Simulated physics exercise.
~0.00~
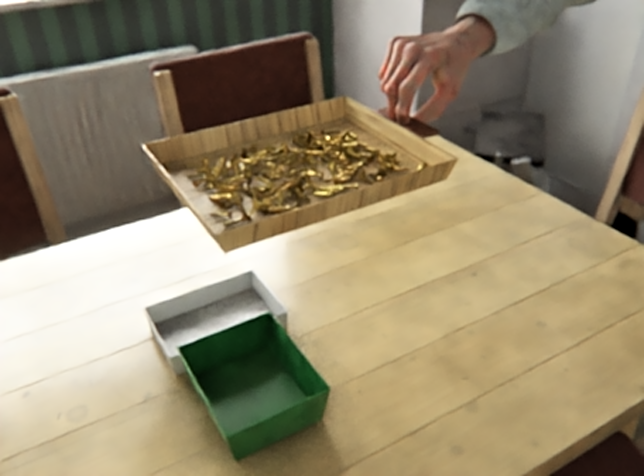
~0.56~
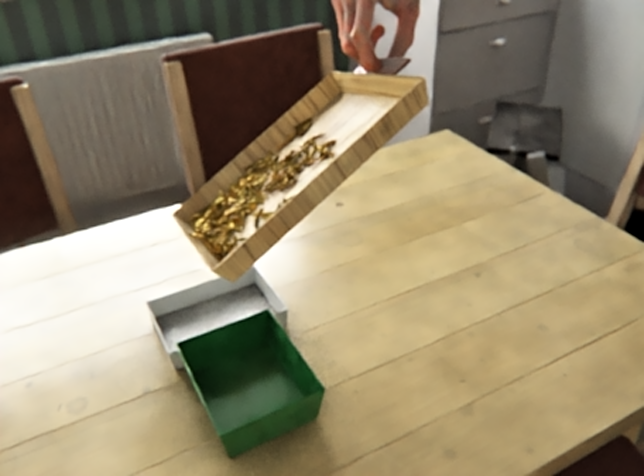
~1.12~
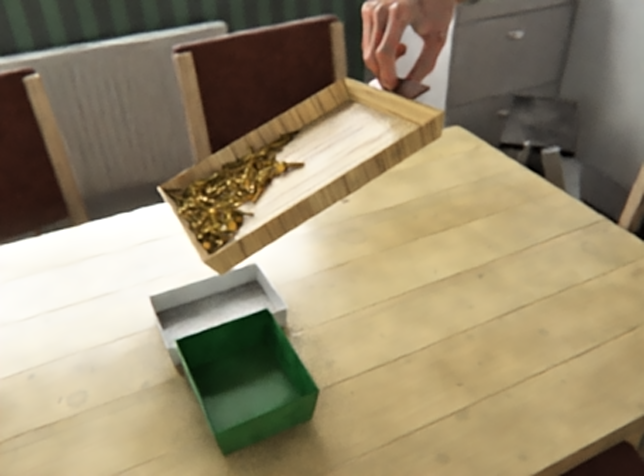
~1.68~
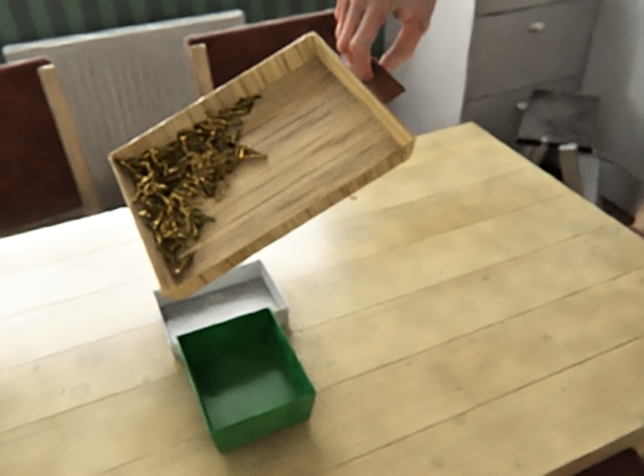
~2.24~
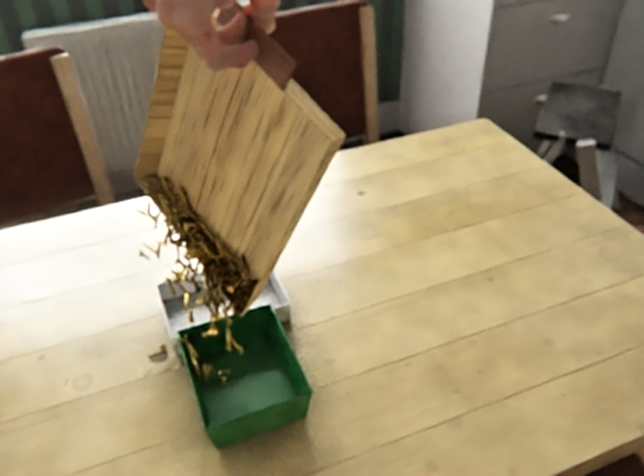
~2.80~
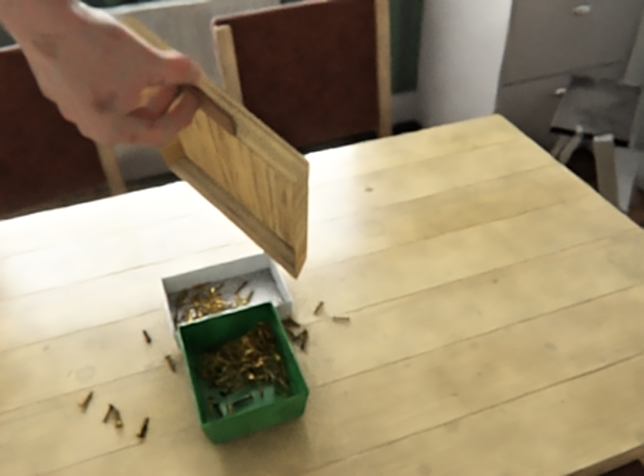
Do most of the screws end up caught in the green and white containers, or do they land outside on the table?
Most are caught in the containers, with a good share in the white one and the largest share in the green one. Only a small part of them lands outside on the table.
